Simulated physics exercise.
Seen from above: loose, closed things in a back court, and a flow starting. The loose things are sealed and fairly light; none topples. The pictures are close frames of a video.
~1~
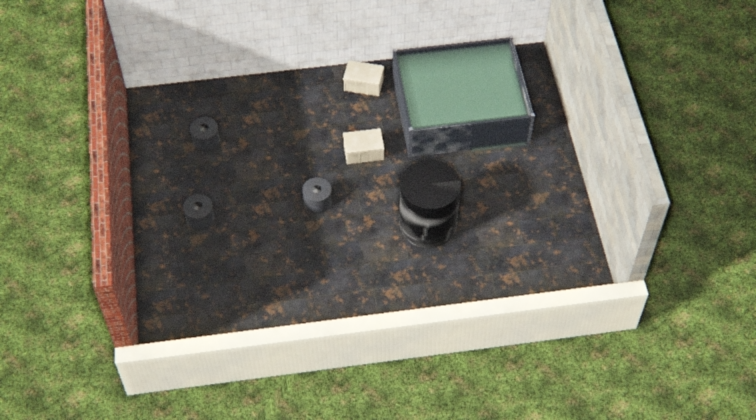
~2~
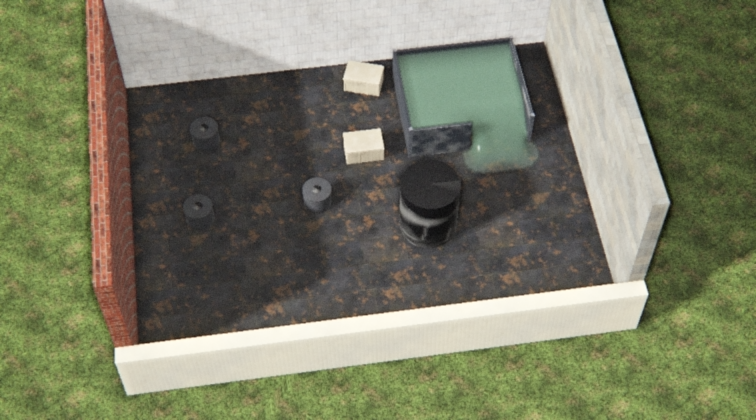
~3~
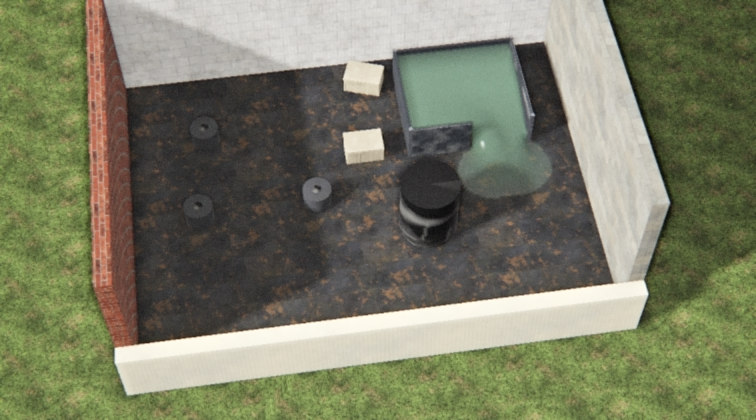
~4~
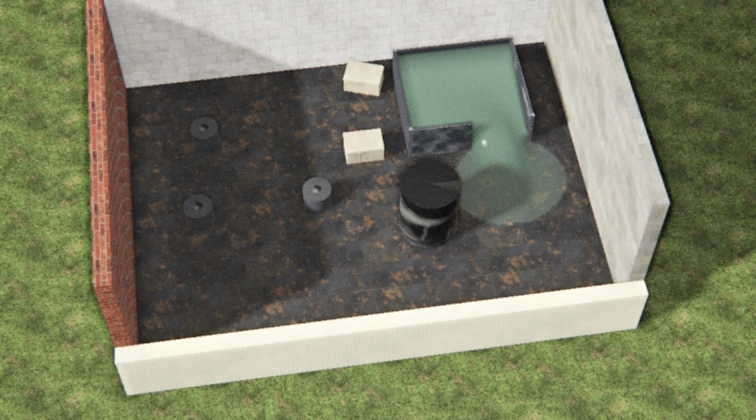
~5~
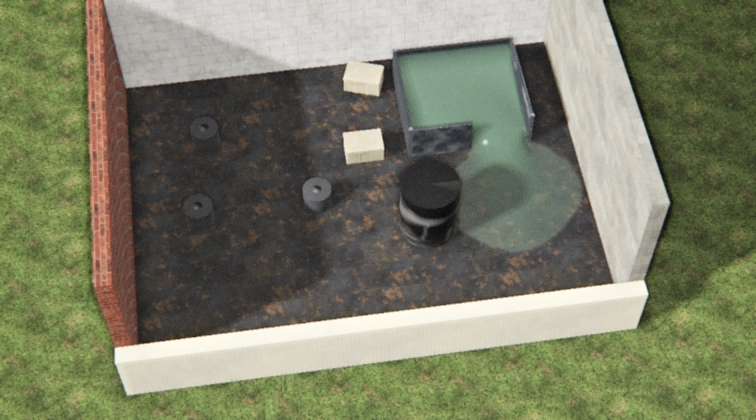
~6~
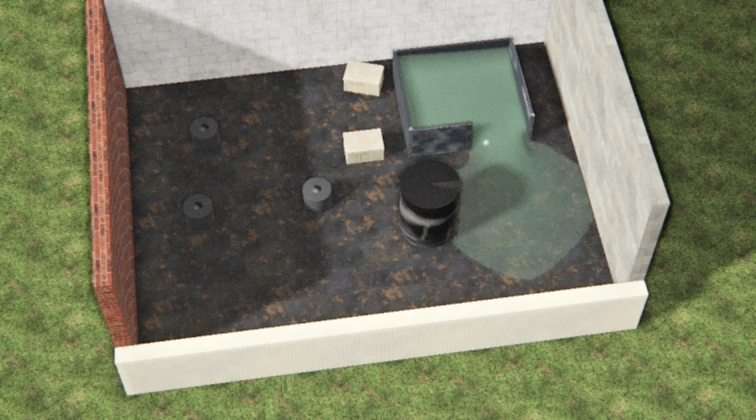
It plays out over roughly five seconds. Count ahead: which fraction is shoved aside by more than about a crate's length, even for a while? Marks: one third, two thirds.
It is less than a third.
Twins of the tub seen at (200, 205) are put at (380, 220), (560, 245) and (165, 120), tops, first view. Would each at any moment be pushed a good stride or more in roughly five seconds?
In turn: Less than that, that far or more, less than that.
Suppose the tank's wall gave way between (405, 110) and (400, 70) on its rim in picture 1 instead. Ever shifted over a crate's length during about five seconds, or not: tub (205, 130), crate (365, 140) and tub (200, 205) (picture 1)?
In turn: Swept aside, swept aside, that far or more.
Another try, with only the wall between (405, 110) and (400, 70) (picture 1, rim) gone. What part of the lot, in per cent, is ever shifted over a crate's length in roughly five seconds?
About 60 per cent.
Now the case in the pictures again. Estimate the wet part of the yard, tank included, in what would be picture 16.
Near 30 in a hundred.
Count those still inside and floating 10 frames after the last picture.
That makes 0.
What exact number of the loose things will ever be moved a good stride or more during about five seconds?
The number is 0.
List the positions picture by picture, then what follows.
A crate at (364, 141) rests on the ground; a tub at (317, 189), on the bottom; 0 of 5 have shifted, in the first picture.
A crate at (364, 141) rests on the ground; a tub at (317, 189), on the bottom; 0 of 5 have shifted, in the second picture.
A crate at (364, 141), on the bottom; a tub at (317, 189), on the bottom; 0 of 5 have shifted, in the third picture.
A crate at (364, 141) rests on the ground; a tub at (317, 189) rests on the ground; 0 of 5 have shifted, in the fourth picture.
A crate at (364, 141), on the bottom; a tub at (317, 189) rests on the ground; 0 of 5 have shifted, in the fifth picture.
A crate at (364, 141) rests on the ground; a tub at (317, 189), on the bottom; 0 of 5 have shifted, in the sixth picture.
A moment on, 0 of 5 are well off their spots; 0 afloat.
Next, 0 of 5 are well off their spots; 0 afloat.
Later, 0 of 5 are well off their spots; 0 afloat.
In the end, 0 of 5 are well off their spots, and 0 have been at some point; 0 afloat.
